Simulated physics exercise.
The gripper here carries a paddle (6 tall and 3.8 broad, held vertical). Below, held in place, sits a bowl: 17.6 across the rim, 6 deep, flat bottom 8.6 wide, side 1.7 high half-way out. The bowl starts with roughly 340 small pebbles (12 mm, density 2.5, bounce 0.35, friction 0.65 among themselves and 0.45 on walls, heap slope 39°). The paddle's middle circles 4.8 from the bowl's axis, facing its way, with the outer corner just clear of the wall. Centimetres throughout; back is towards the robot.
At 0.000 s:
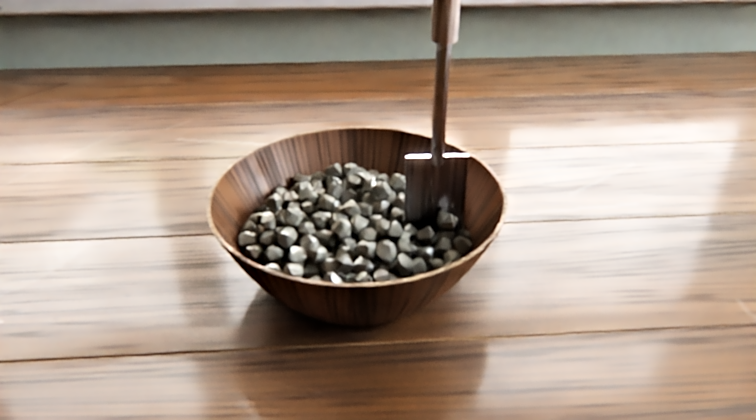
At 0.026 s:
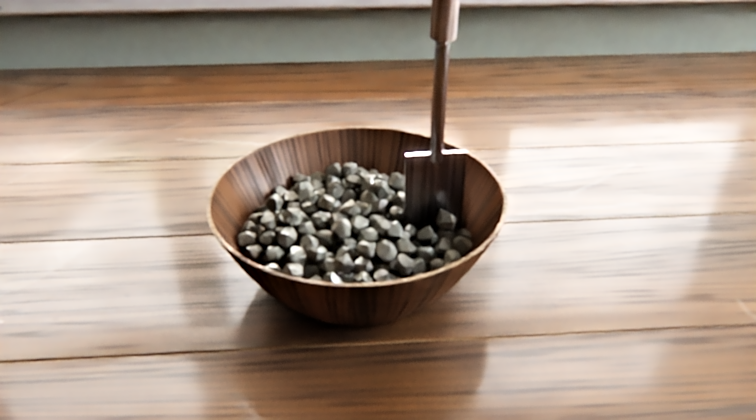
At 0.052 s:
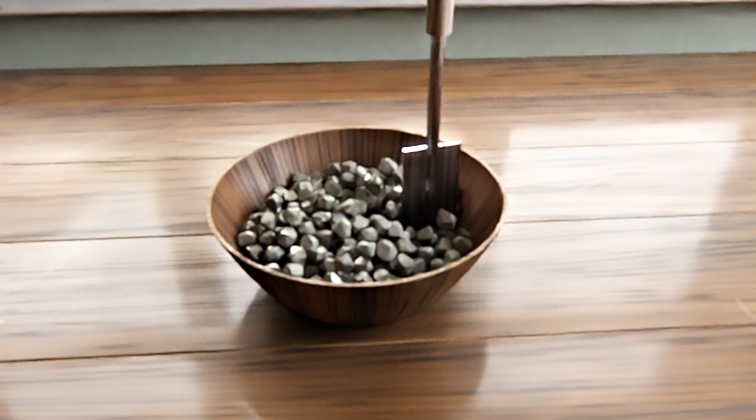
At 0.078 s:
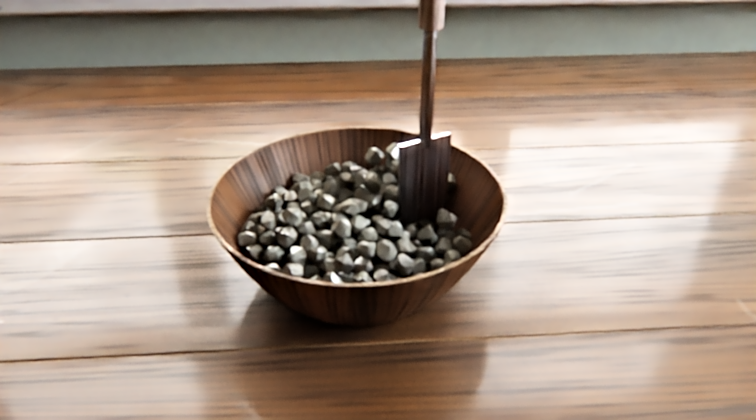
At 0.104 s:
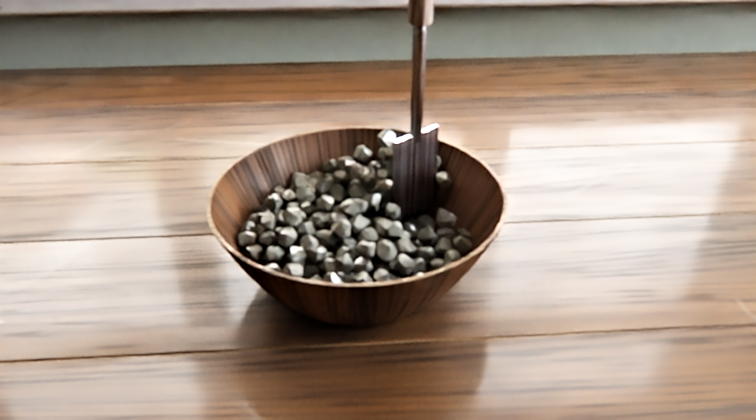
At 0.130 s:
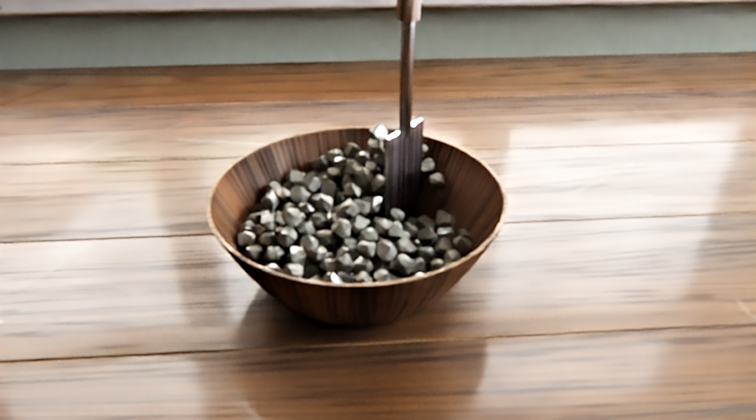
Wooden bowl of small grey pebbles resting on a plank surface as an upright dark paddle sweeps through them toward the back.
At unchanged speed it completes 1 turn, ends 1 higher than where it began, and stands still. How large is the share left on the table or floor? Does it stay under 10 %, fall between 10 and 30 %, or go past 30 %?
It falls between 10 and 30 %.
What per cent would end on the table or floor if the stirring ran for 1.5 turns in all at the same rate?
I'd expect around 25 per cent.
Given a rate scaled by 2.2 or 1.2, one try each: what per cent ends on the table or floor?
Estimates in order: Near 35 % and near 20 %.
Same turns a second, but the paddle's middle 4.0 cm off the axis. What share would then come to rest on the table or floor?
Around 20 in a hundred.
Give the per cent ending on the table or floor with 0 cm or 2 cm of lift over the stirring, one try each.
Estimates: 20 % then 15 %.
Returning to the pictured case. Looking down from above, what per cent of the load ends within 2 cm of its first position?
Roughly 35 percent of the load.
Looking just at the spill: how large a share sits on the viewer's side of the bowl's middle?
About 70 per cent.
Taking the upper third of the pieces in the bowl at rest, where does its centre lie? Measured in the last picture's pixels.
Close to (404, 199).
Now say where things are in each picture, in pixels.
Paddle neck at (439, 133), 0° round; upper third of the load around (350, 219), from x 250 to 465, top at y 170; 339 in the bowl, in the first frame.
Paddle neck at (438, 130), 4° round; upper third of the load around (350, 219), from x 250 to 465, top at y 170, in the second frame.
Paddle neck at (434, 124), 14° round; upper third of the load around (349, 217), from x 250 to 465, top at y 165, in the third frame.
Paddle neck at (426, 117), 25° round; upper third of the load around (349, 212), from x 250 to 465, top at y 155, in the fourth frame.
Paddle neck at (417, 111), 36° round; upper third of the load around (350, 206), from x 250 to 465, top at y 140, in the fifth frame.
Paddle neck at (406, 106), 47° round; upper third of the load around (345, 203), from x 250 to 465, top at y 135; 339 in the bowl, in the sixth frame.
After 0.41 s, 169° round, highest piece 8 above the table; 323 in the bowl, 5 on the table or floor, 11 in flight or on the tool.
After 0.69 s, 291° round, highest piece 9 above the table; 289 in the bowl, 44 on the table or floor, 6 in flight or on the tool.
After 1.03 s, 0° round, highest piece 7 above the table; 269 in the bowl, 70 on the table or floor.
After 1.73 s, 0° round, highest piece 7 above the table; 269 in the bowl, 70 on the table or floor.
At rest, 269 in the bowl, 70 on the table or floor. That is 21 % on the table or floor.
